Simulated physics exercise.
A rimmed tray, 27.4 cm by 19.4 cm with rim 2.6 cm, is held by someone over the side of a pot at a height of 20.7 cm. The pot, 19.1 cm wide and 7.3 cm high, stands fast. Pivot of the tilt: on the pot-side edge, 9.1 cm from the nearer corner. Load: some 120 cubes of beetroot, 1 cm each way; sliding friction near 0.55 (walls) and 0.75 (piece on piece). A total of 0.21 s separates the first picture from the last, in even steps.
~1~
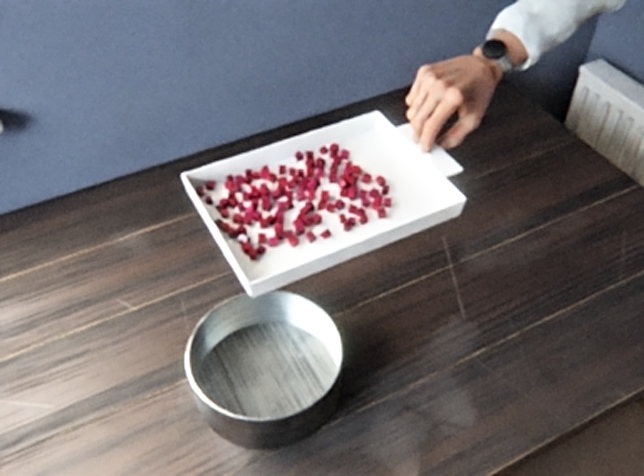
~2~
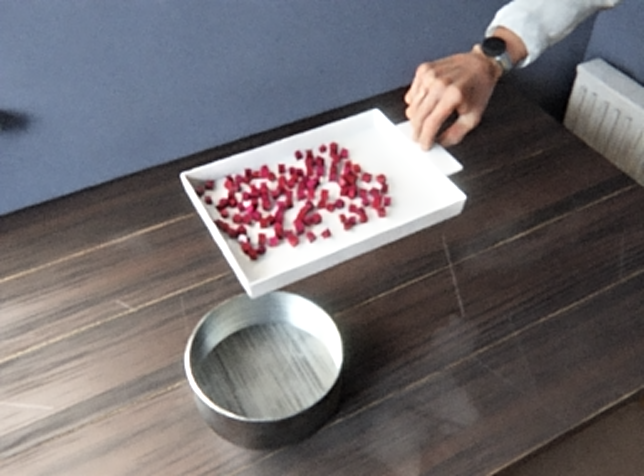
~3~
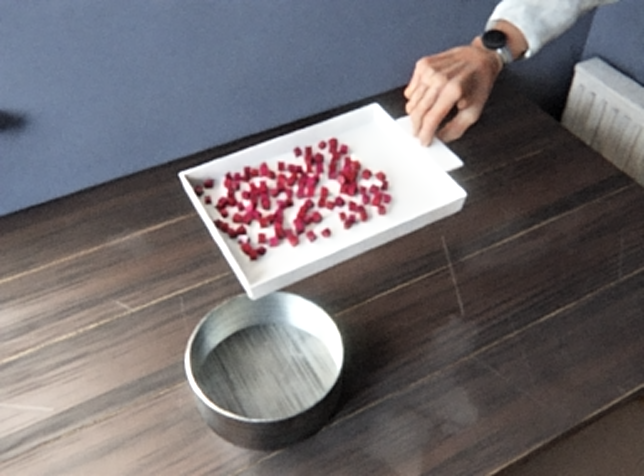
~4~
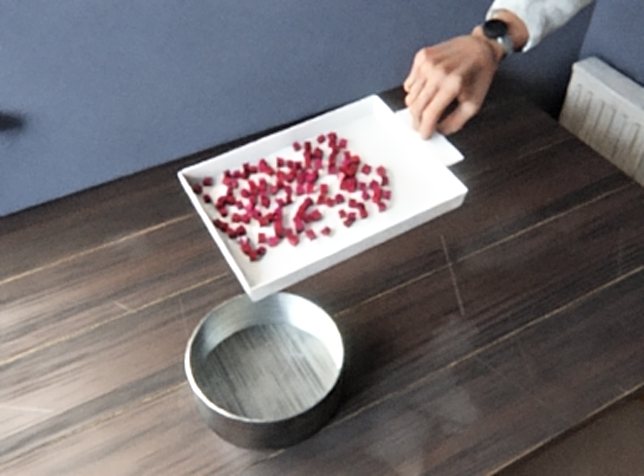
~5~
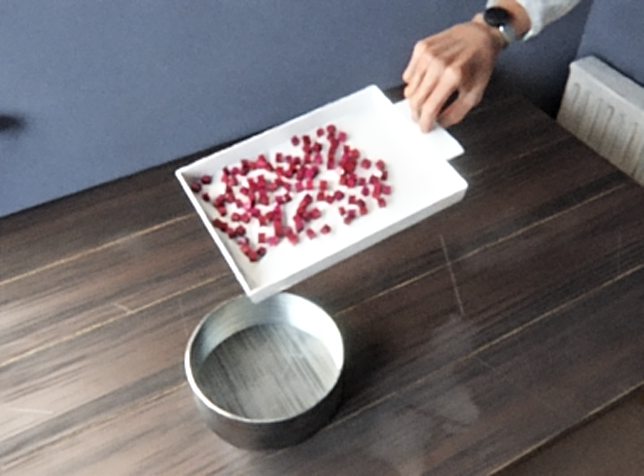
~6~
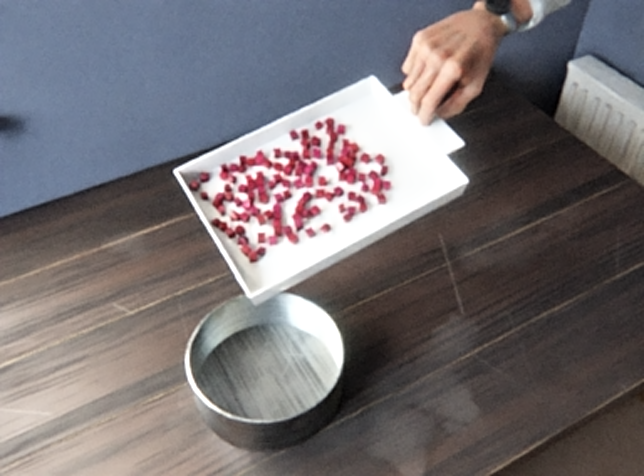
A dark wooden tabletop beside a blue-grey wall, with a pale radiator at the right, is seen from above at an angle. A hand with a dark watch and light sleeve holds a white rimmed tray of scattered deep-red cubes above a round metal pot. The hand slowly raises the tray's right end, tilting it slightly toward the left front, while the cubes barely shift and the pot and camera stay still.
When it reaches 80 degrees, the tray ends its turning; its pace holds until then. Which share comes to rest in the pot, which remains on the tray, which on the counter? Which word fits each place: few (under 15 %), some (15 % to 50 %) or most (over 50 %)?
Pot gets some; tray gets most; counter gets few.
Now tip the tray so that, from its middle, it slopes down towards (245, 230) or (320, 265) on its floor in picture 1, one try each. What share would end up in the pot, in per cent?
5 and 30 %.
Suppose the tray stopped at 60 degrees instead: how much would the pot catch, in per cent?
It would land at about 20 percent.
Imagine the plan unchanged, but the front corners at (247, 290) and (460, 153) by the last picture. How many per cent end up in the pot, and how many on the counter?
Pot 20 % / counter 35 %.
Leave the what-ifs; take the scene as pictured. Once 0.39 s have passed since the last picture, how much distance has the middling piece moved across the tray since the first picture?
4 cm.
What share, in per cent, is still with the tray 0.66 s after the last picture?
Estimate: Near 90 in a hundred.
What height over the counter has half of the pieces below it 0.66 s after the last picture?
Roughly 20 centimetres.
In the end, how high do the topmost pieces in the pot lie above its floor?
Roughly 1.5 centimetres.
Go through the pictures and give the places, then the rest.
Tray tilt 0 degrees, front corners at (250, 282) and (462, 198); middle of the pieces at (301, 196); pot at (265, 350), in the first picture.
Tray tilt 1 degrees, front corners at (250, 282) and (462, 197); middle of the pieces at (301, 195), in the second picture.
Tray tilt 2 degrees, front corners at (251, 284) and (463, 194); middle of the pieces at (301, 193), in the third picture.
Tray tilt 5 degrees, front corners at (251, 287) and (463, 189), lowest corner left front; middle of the pieces at (300, 191), in the fourth picture.
Tray tilt 9 degrees, front corners at (251, 291) and (464, 185), lowest corner left front; middle of the pieces at (299, 187), in the fifth picture.
Tray tilt 12 degrees, front corners at (251, 294) and (464, 180), lowest corner left front; middle of the pieces at (298, 184); pot at (266, 351), in the sixth picture.
Then, 0.39 s after the last picture, tilt 45 degrees; the tray holds 100 %, the pot 0 %.
Then, 0.66 s after the last picture, tilt 67 degrees; the tray holds 90 %, the pot 0 %.
Then, 1.03 s after the last picture, tilt 80 degrees; the tray holds 65 %, the pot 30 %.
In the end, pot 35 %, tray 60 %, counter 5 %.
